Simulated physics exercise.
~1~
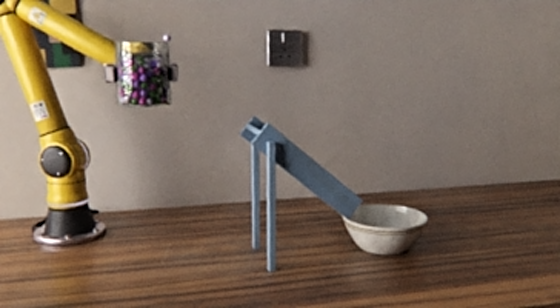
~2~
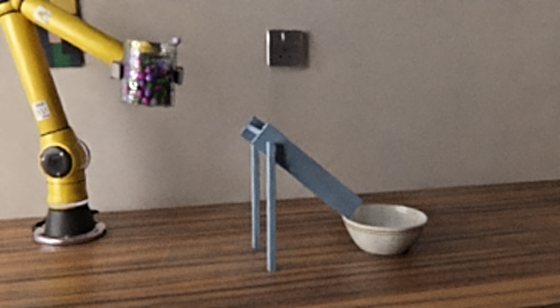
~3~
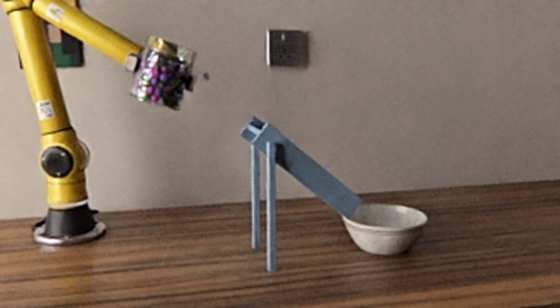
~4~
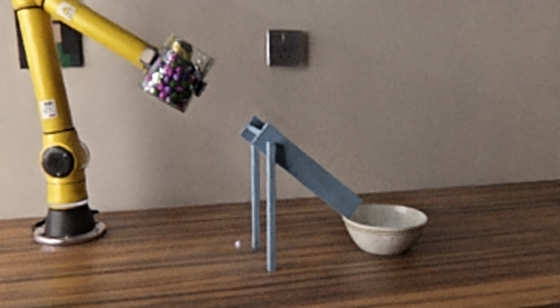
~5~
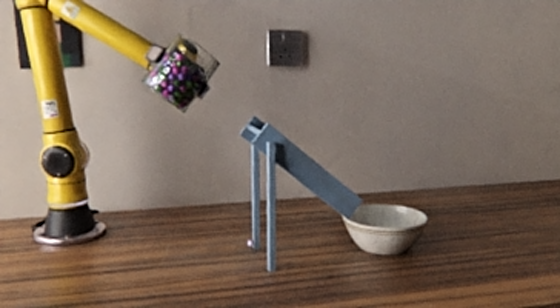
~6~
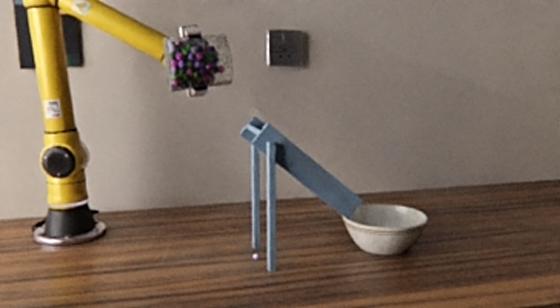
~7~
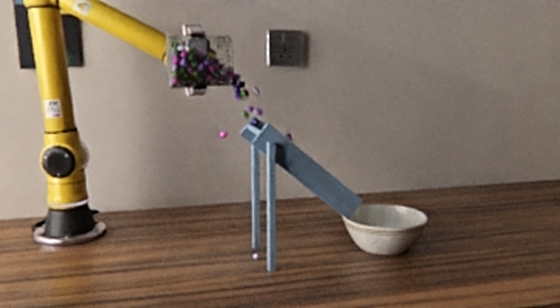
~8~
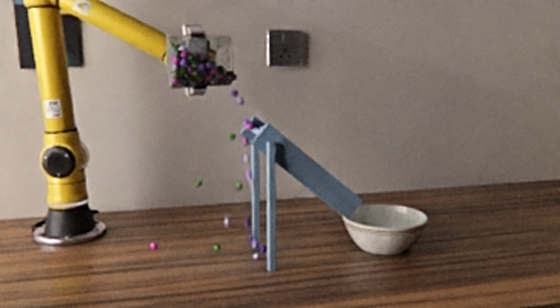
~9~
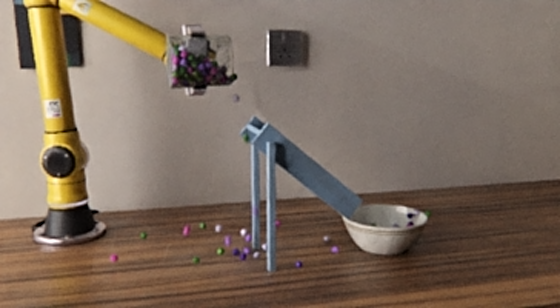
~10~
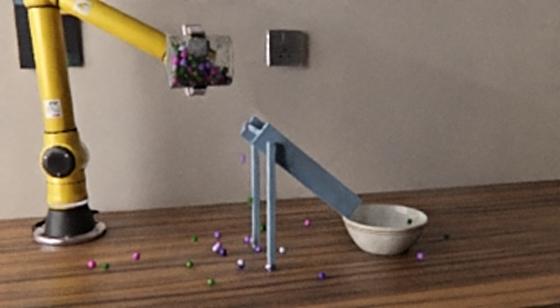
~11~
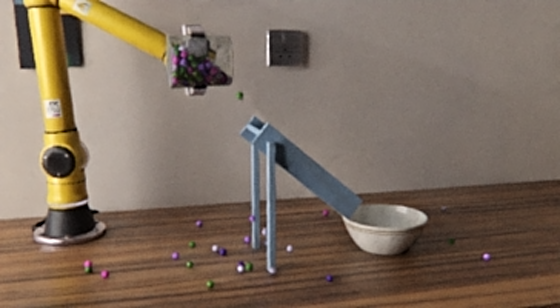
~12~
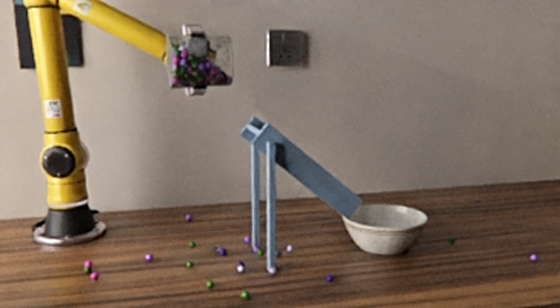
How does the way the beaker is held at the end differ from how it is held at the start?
The robot arm holds the beaker upright at the start, but by the end the beaker is lying on its side in the arm's grip.
